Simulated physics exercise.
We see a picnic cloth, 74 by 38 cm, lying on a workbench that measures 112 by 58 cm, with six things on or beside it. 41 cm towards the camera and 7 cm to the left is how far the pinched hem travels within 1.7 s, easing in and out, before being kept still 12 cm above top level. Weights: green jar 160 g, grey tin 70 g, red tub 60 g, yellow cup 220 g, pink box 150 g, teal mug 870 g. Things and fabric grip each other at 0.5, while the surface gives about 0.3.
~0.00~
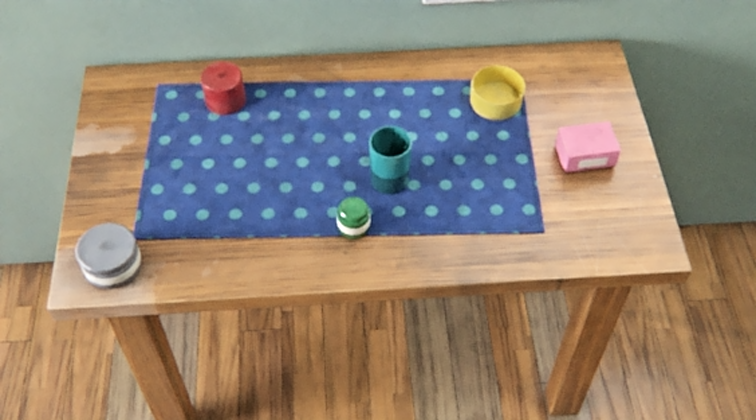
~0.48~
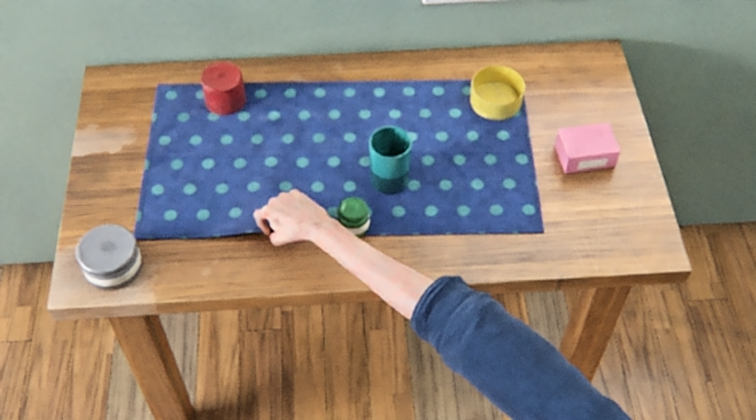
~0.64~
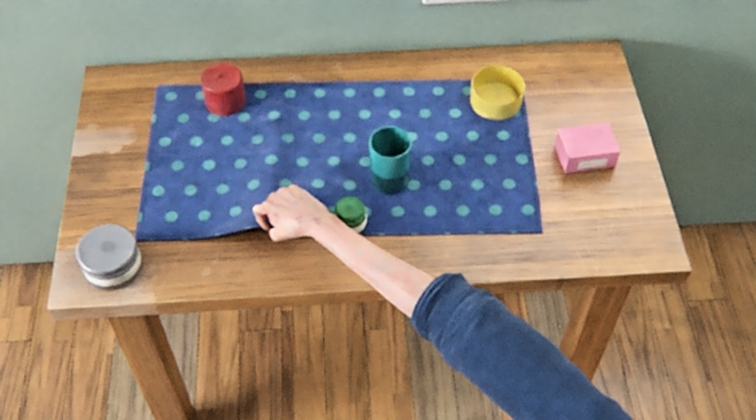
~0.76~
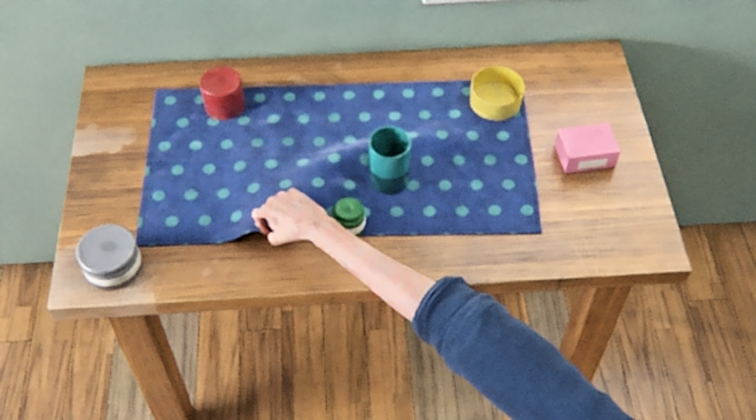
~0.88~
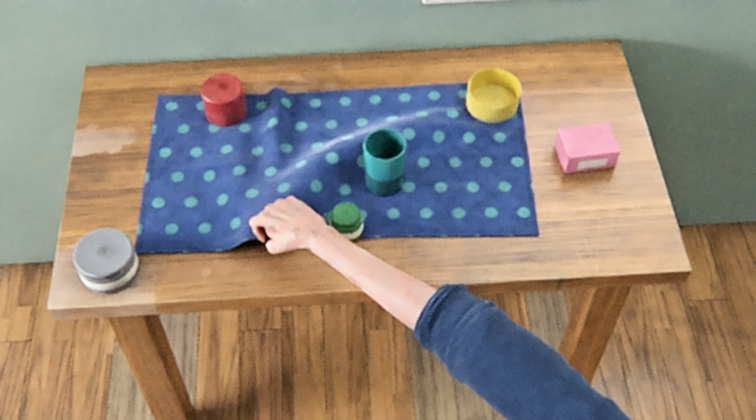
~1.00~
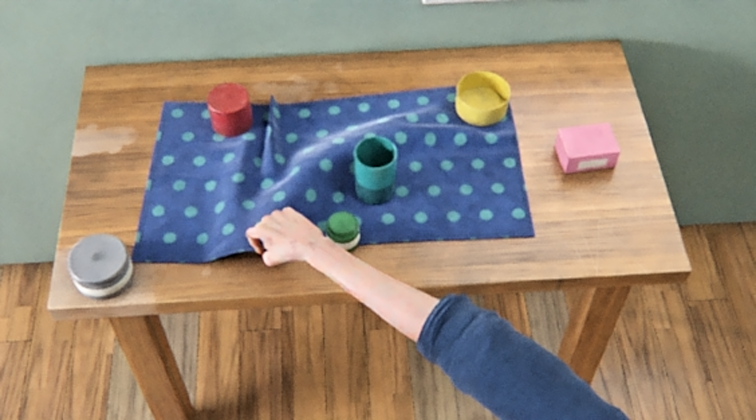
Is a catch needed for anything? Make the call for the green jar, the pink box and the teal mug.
Green jar - catch needed; pink box - no catch needed; teal mug - catch needed.
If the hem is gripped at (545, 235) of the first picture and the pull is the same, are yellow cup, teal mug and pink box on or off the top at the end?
Yellow cup is lost, teal mug is lost, pink box is left on top.
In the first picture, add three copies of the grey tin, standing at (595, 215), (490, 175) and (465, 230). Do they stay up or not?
Taking them one by one: Is left on top, then is lost, then is lost.
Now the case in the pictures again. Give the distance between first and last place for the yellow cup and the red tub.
Roughly: The yellow cup goes over the edge, the red tub goes over the edge.
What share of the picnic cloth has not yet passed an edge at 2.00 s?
Share within the edges: Approx. 35 %.
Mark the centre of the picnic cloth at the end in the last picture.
Centre in the last view: Approx. (232, 354).
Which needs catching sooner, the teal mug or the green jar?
Green.
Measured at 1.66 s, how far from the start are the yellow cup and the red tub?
For the yellow cup, 25 centimetres, and for the red tub, 30 centimetres.
After 1.3 s, 95 % of the picnic cloth is still over the top; teal mug 15 cm off its start, green jar 14 cm off its start, red tub 17 cm off its start.
After 1.7 s, 70 % of the picnic cloth is still over the top; green jar over the edge, teal mug 27 cm off its start, red tub 29 cm off its start.
After 2.0 s, 35 % of the picnic cloth is still over the top; teal mug over the edge, green jar over the edge, yellow cup 44 cm off its start at (342, 218).
After 2.3 s, 15 % of the picnic cloth is still over the top; teal mug over the edge, green jar over the edge, yellow cup over the edge.
After 3.9 s, 10 % of the picnic cloth is still over the top; teal mug over the edge, green jar over the edge, pink box 0 cm off its start at (590, 140), red tub over the edge.
